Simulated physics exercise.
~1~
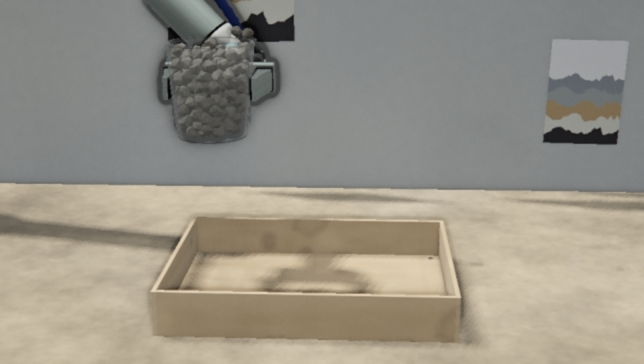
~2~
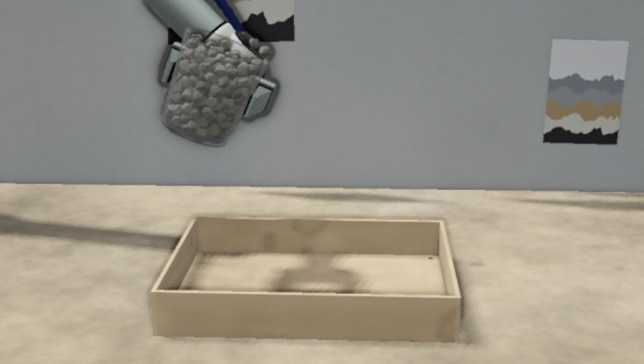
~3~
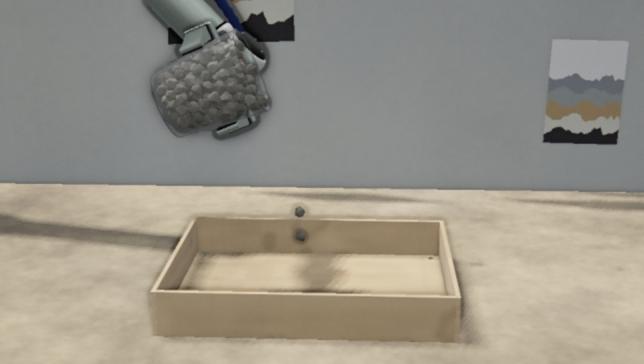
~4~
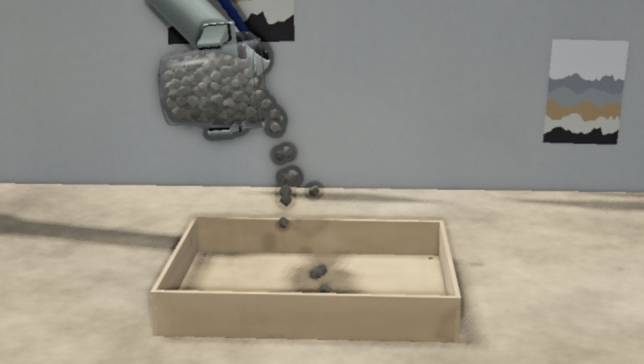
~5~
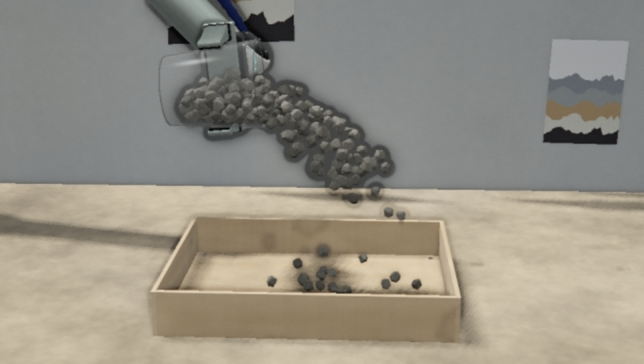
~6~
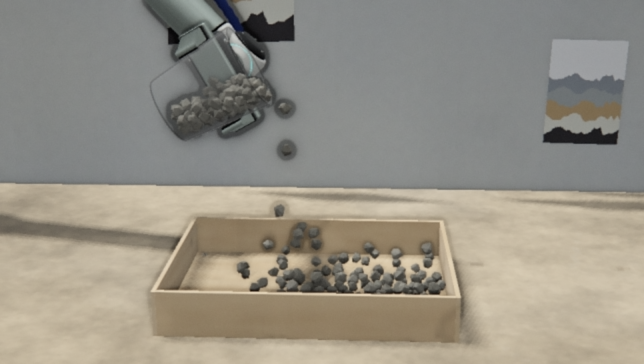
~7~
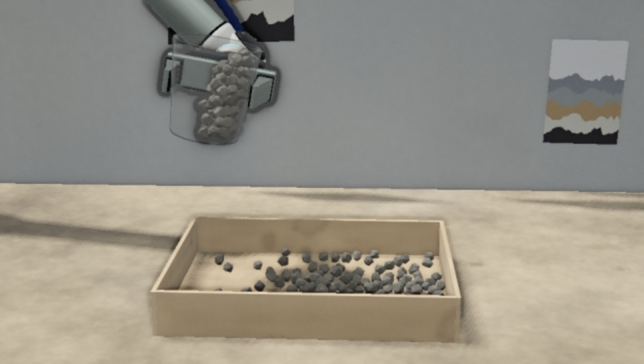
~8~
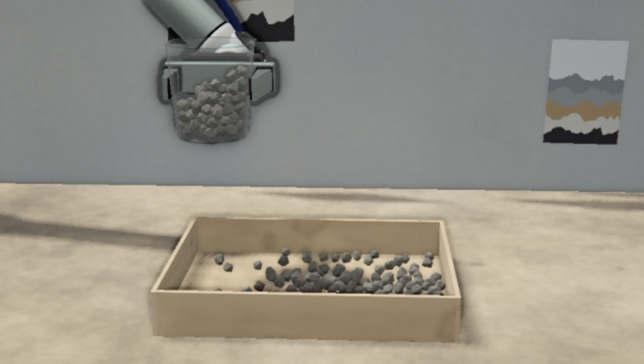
At first, a robot gripper holds a clear cup heaped with small grey pebbles upright above an empty, shallow wooden tray. The gripper tips the cup toward the right, and a couple of pebbles drop. As the cup reaches its side, a few more fall, then a thick stream slides over the rim and scatters into the tray. The cup begins to turn back up while the last stragglers drop. It ends upright, still partly filled with pebbles, while the rest lie spread across the tray, mostly toward the middle and right.
